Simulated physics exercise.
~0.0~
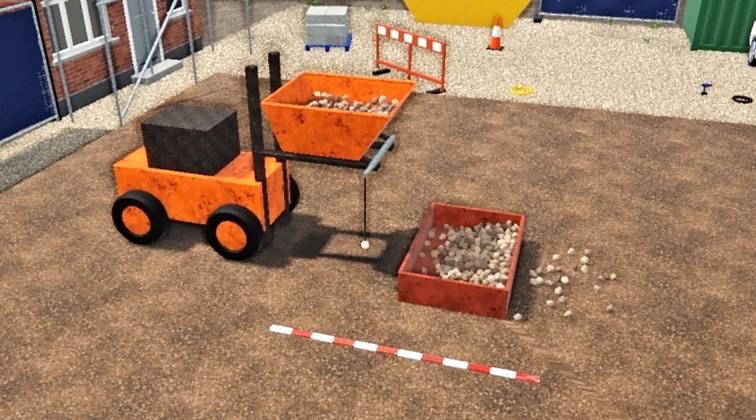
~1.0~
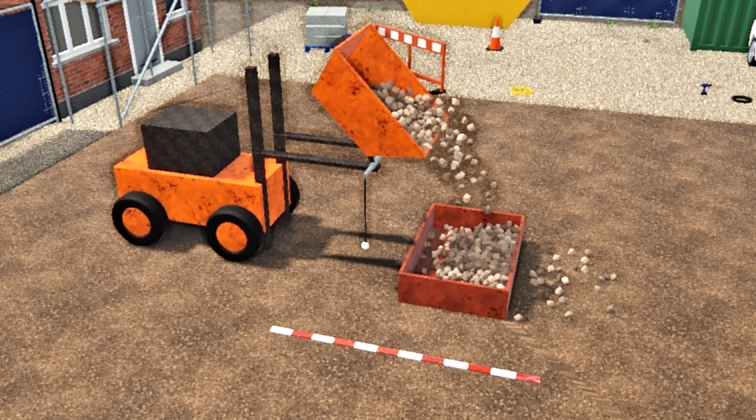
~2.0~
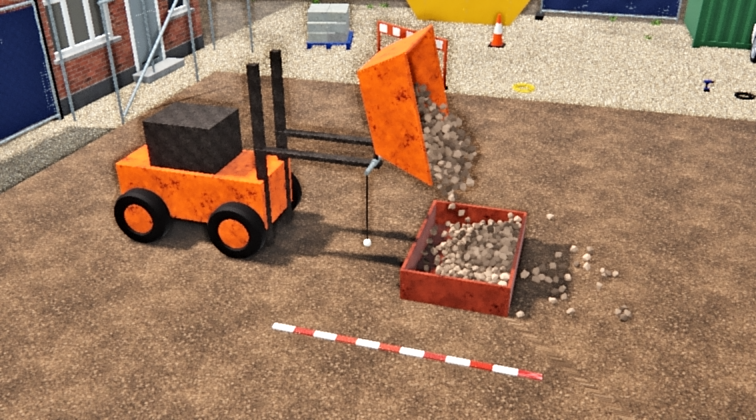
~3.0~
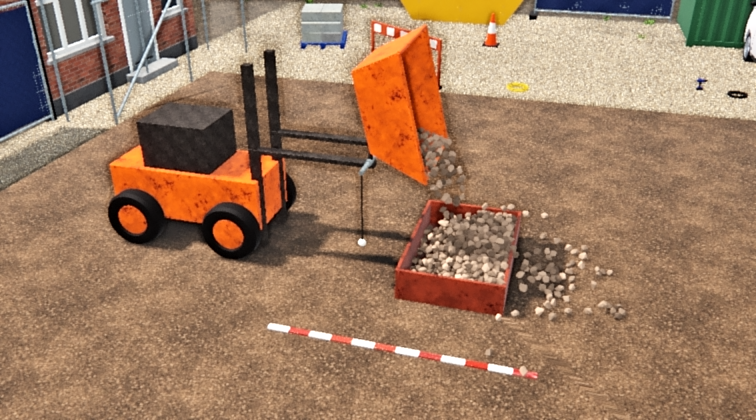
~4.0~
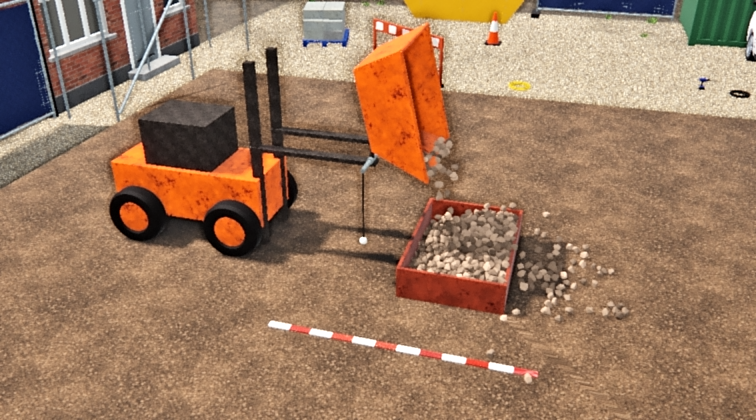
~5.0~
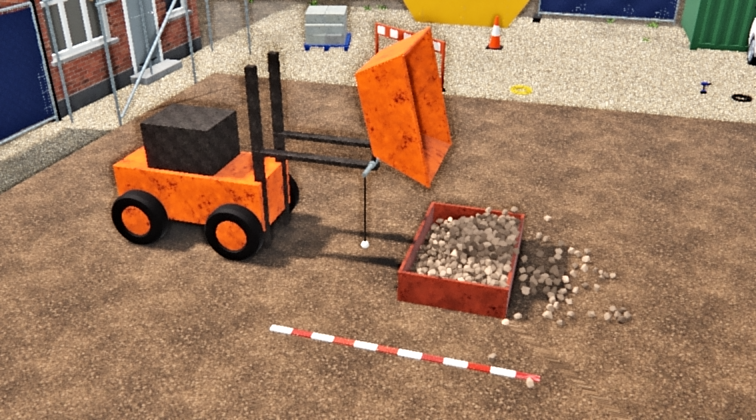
At first, an orange fork truck holds a raised orange skip of pale stones, its floor almost level, beside a low red bin already partly filled, with some stones scattered on the dirt to its right. The skip then tips steeply forward to the right, and stones pour over its lip towards the bin. It tilts further until it stands nearly upright and stays there while the stream thins. Most stones land in the bin, though others spill beyond it. Finally the skip hangs empty, the bin is heaped, and more stones lie scattered on the right.
